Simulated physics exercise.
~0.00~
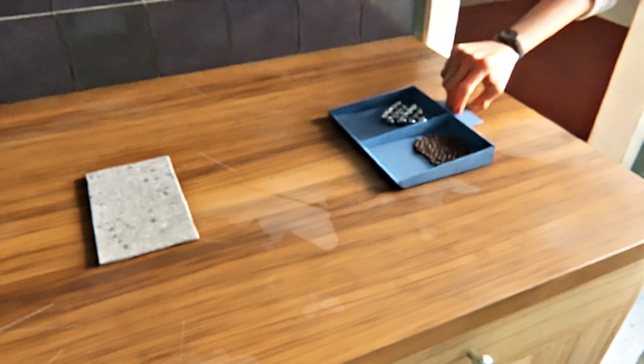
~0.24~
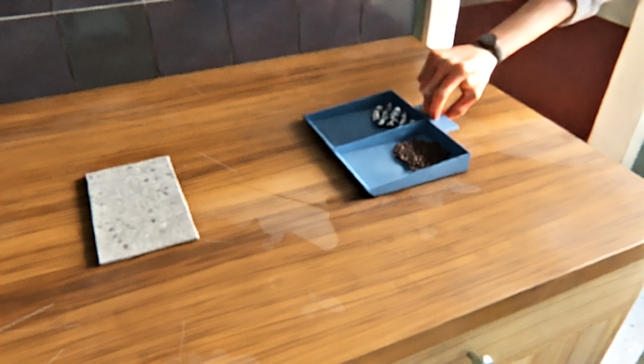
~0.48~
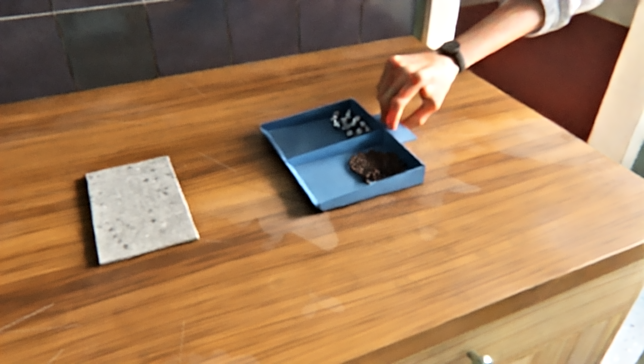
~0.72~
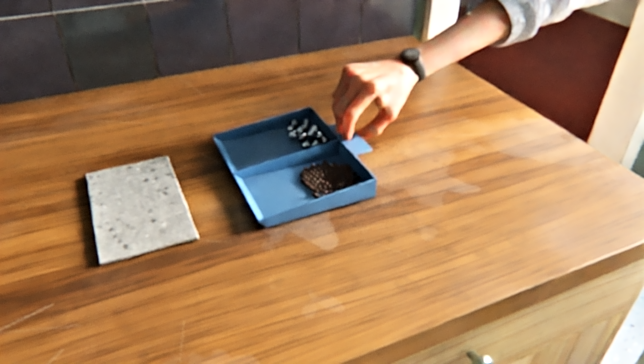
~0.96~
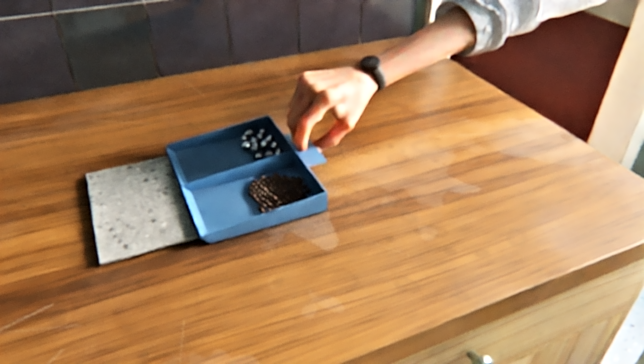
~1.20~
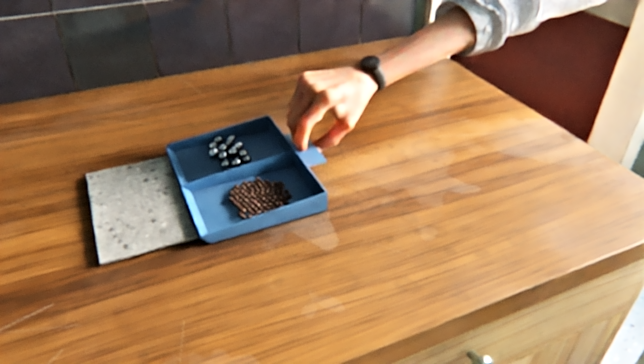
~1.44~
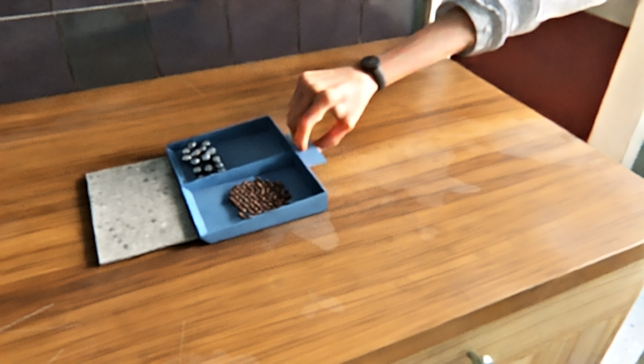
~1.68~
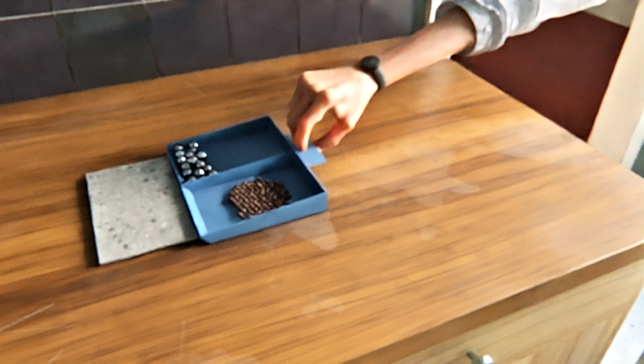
A hand slid a blue two-part tray left along a wooden counter until it stopped against a grey speckled slab, and the shiny beads and small brown pieces inside shifted on towards the front rim, all staying in the tray.
